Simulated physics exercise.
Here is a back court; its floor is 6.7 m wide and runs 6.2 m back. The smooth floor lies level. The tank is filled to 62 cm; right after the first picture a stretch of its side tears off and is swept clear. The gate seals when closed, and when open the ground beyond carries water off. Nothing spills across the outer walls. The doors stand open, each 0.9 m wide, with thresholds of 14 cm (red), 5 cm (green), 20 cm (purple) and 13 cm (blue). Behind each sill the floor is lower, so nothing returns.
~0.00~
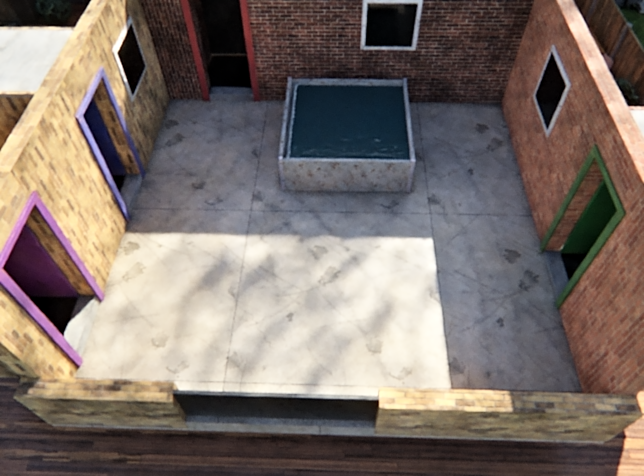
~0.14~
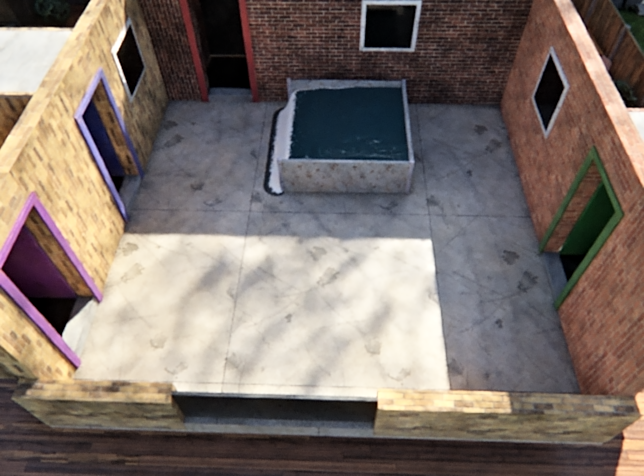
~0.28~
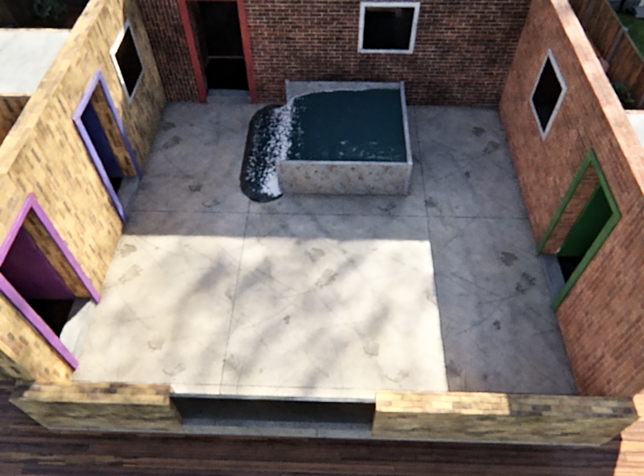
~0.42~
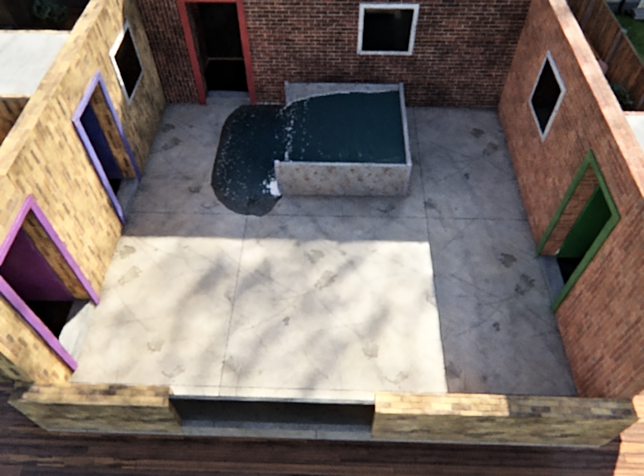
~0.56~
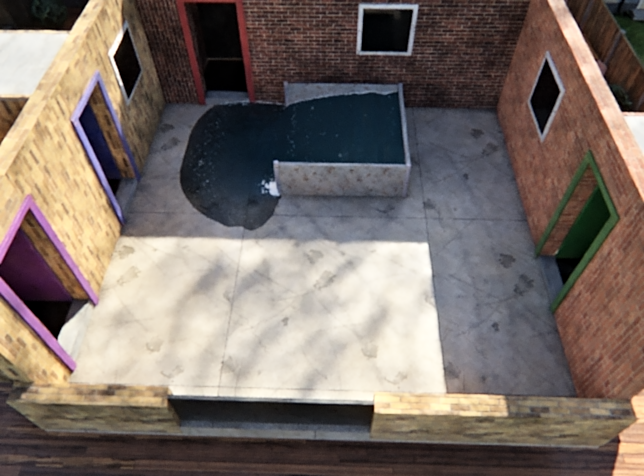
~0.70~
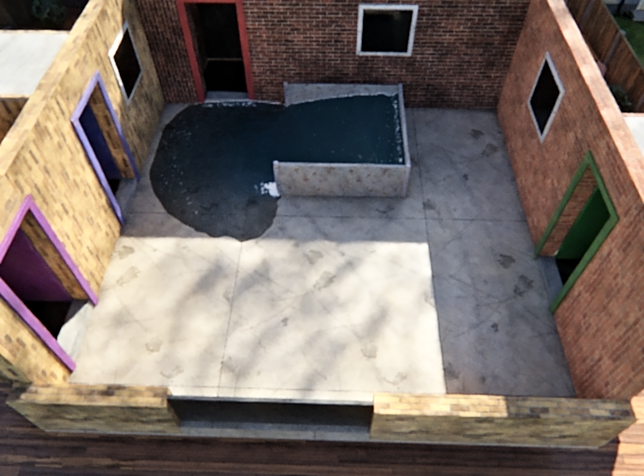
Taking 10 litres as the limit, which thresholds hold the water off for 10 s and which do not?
The water let in: At the red door it exceeds the limit; at the green door it exceeds the limit; at the purple door it stays under the limit; at the blue door it exceeds the limit.
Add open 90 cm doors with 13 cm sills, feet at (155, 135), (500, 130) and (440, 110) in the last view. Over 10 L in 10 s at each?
In turn: Over, not over, below.
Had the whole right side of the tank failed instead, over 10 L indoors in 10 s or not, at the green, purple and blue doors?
Then: Green past it, purple not over, blue under.
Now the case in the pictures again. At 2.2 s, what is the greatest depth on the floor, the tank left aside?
About 44 cm.
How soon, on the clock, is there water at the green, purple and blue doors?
Green 6.5 s, purple 2.0 s, blue 0.9 s.
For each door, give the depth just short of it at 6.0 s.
In cm: Red 9, green 0, purple 15, blue 9.
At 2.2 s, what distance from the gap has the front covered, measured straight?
Some 4.8 m out.
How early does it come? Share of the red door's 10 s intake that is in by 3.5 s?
Some 75 per cent by then.
After 1.4 s water covers 25 % of the floor and is deepest (46 cm) near (174, 107); red door 17 cm at the sill, 0 L in, green door not reached, purple door not reached, blue door 25 cm at the sill, 9 L in.
After 2.2 s water covers 30 % of the floor and is deepest (44 cm) near (165, 107); red door 24 cm at the sill, 6 L in, green door not reached, purple door 4 cm at the sill, 0 L in, blue door 29 cm at the sill, 55 L in.
After 3.5 s water covers 40 % of the floor and is deepest (28 cm) near (66, 391); red door 24 cm at the sill, 80 L in, green door not reached, purple door 9 cm at the sill, 0 L in, blue door 20 cm at the sill, 120 L in.
After 6.0 s water covers 70 % of the floor and is deepest (18 cm) near (582, 420); red door 9 cm at the sill, 104 L in, green door not reached, purple door 15 cm at the sill, 0 L in, blue door 9 cm at the sill, 133 L in.
After 10.0 s water covers 95 % of the floor and is deepest (12 cm) near (539, 419); red door 8 cm at the sill, 104 L in, green door 9 cm at the sill, 23 L in, purple door 7 cm at the sill, 0 L in, blue door 6 cm at the sill, 133 L in.
